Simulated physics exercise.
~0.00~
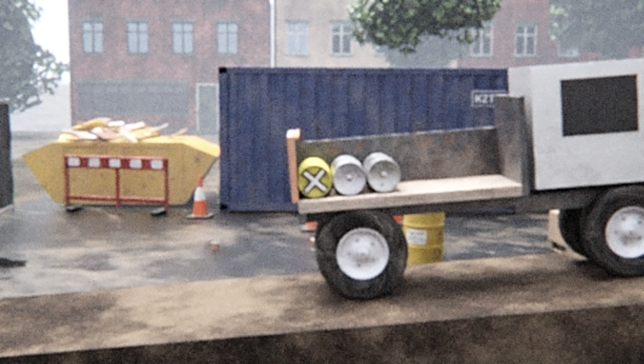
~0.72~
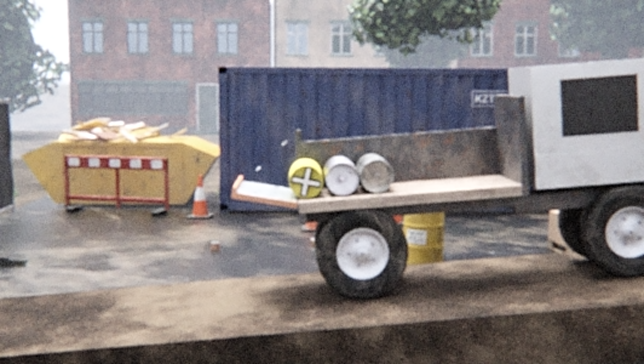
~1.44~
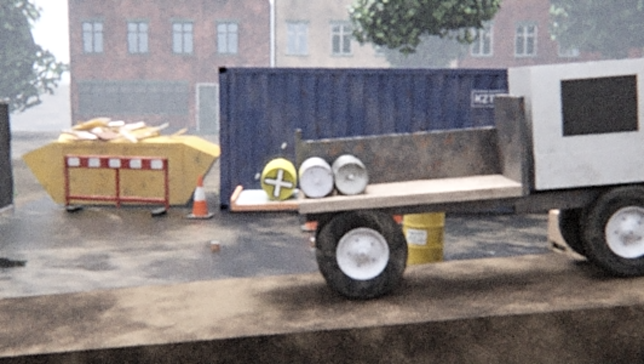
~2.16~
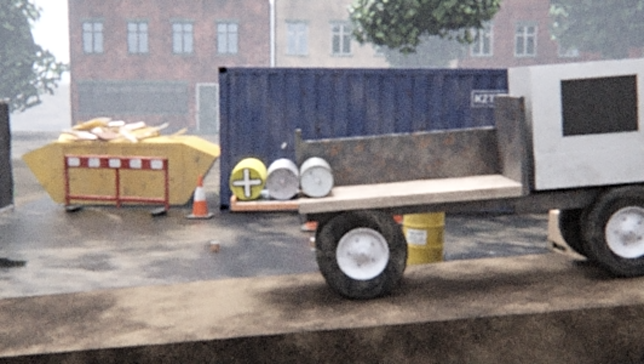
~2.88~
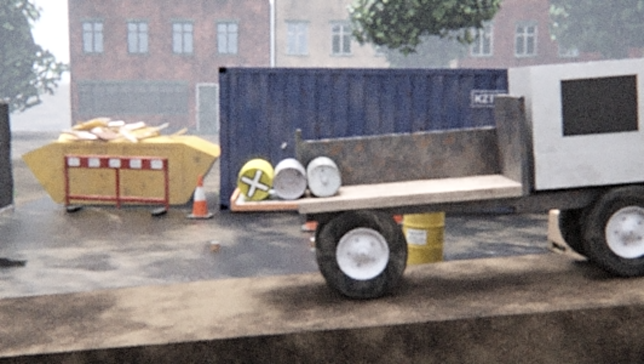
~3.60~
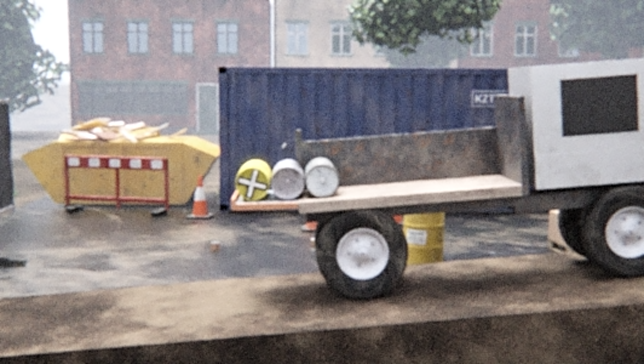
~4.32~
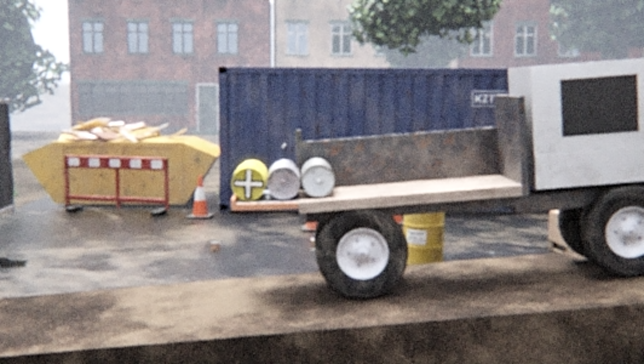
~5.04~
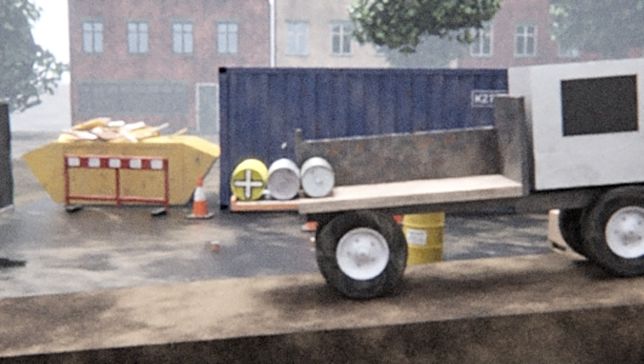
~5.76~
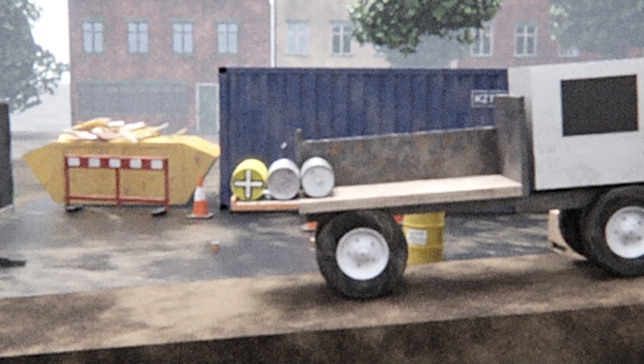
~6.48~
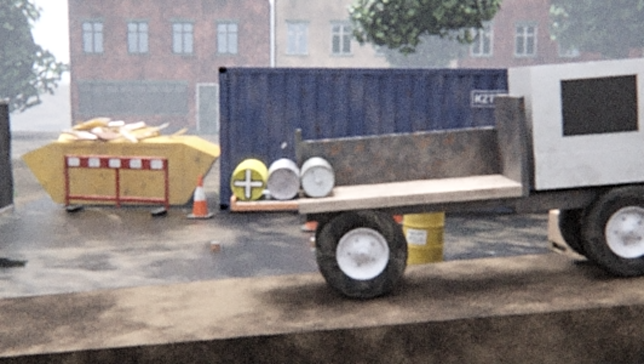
The video shows a yellow keg marked with a cross and two pale kegs on a sloping truck bed as the tailgate drops open to the left. The kegs roll left onto it, rebound slightly at its edge, and settle there side by side, none falling off.
